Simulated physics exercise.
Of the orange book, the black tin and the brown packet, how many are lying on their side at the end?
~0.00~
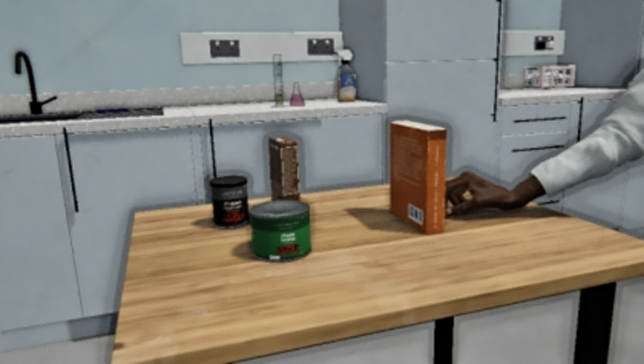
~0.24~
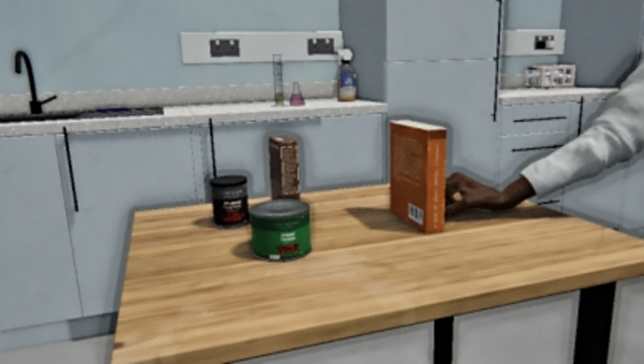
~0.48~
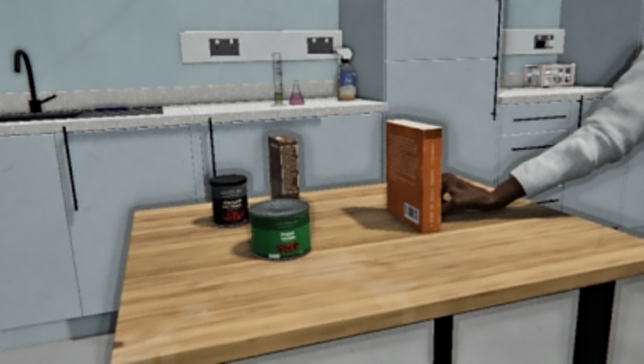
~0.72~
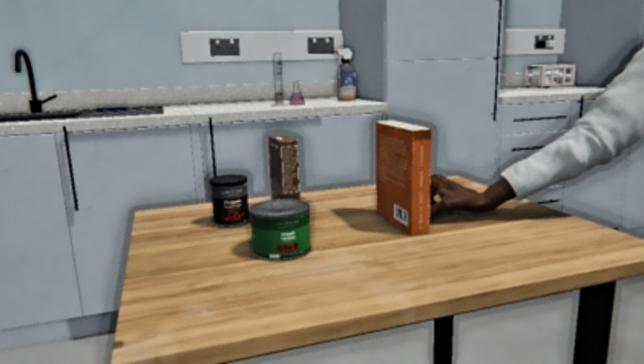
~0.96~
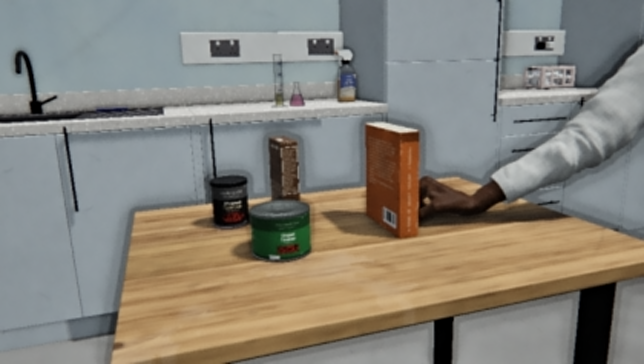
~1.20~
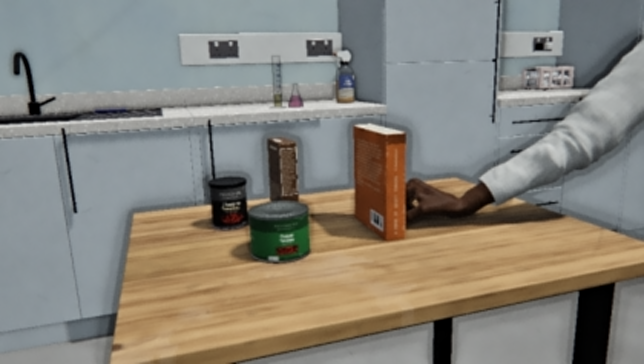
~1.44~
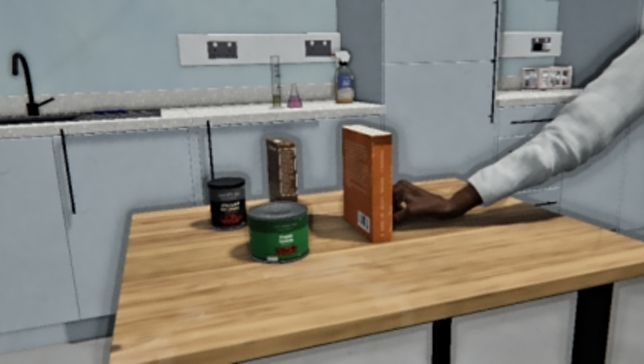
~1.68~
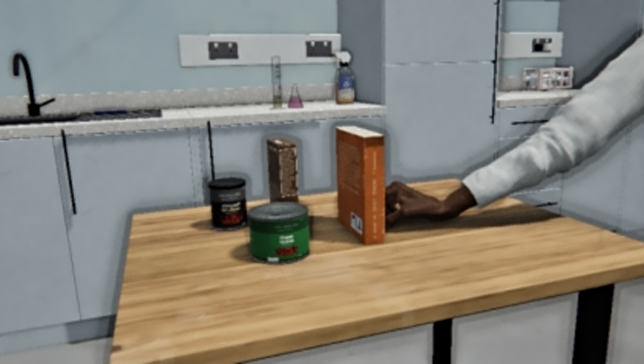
None of them are lying on their side. The orange book, the black tin and the brown packet are all still upright at the end.
